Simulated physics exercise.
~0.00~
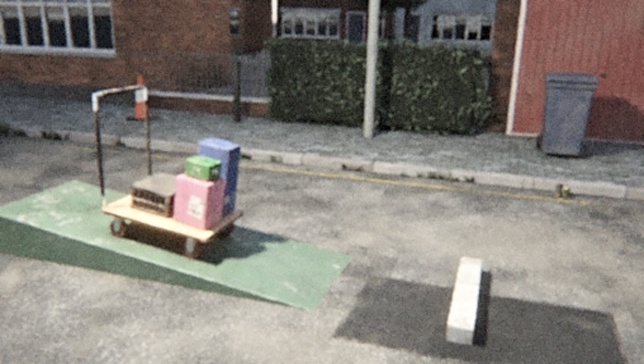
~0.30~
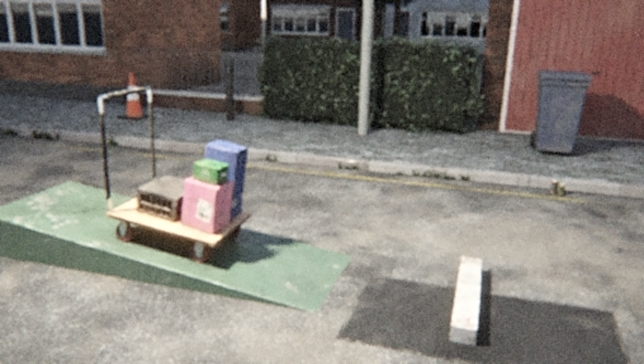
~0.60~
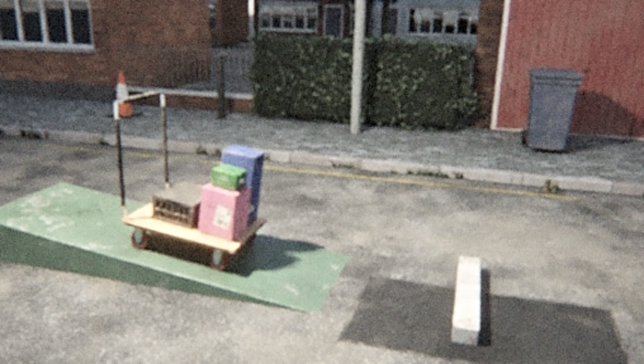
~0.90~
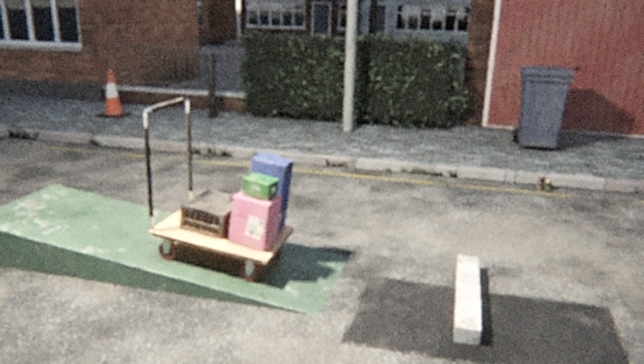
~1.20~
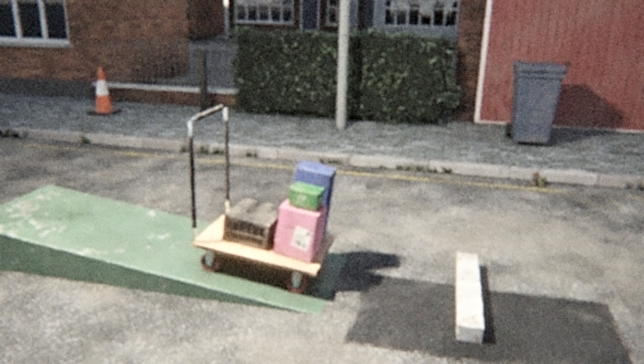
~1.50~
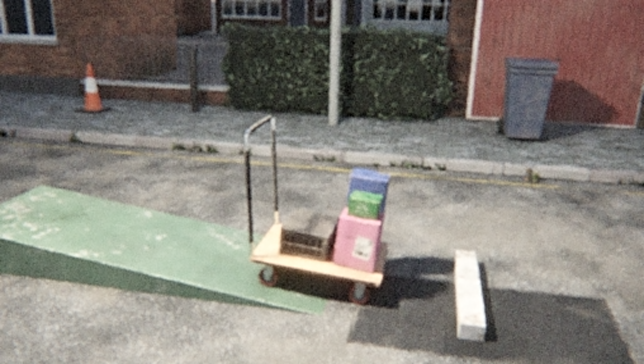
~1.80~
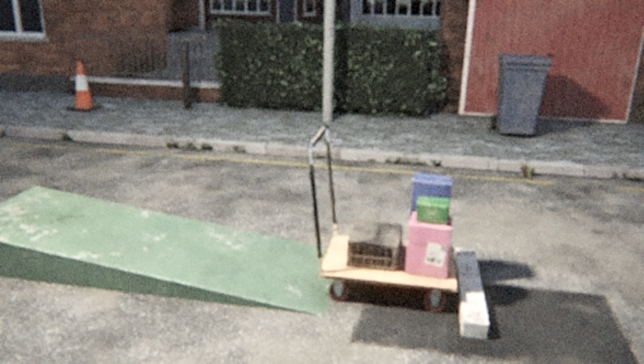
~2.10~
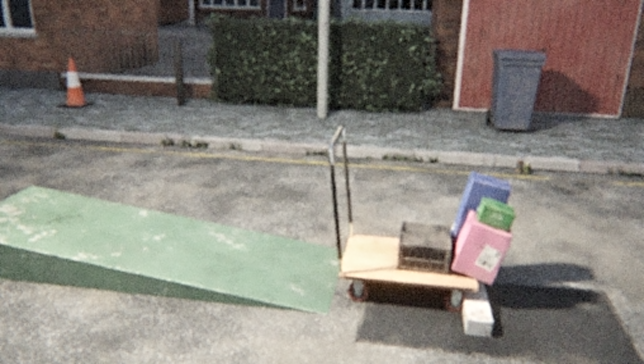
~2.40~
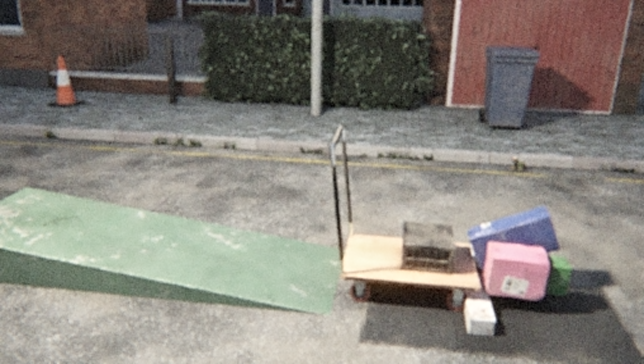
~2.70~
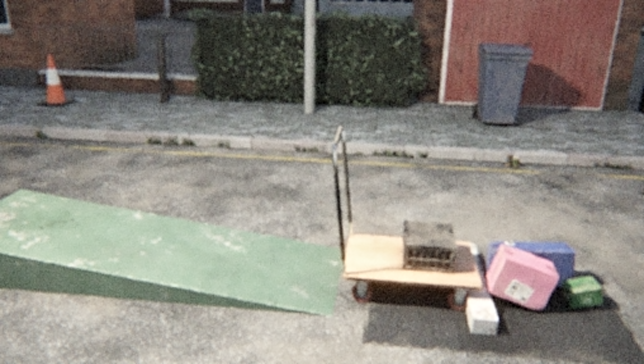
Loaded trolley rolling down a green ramp and stopping at a white kerb, pink, blue and green boxes toppling off, crate staying aboard.
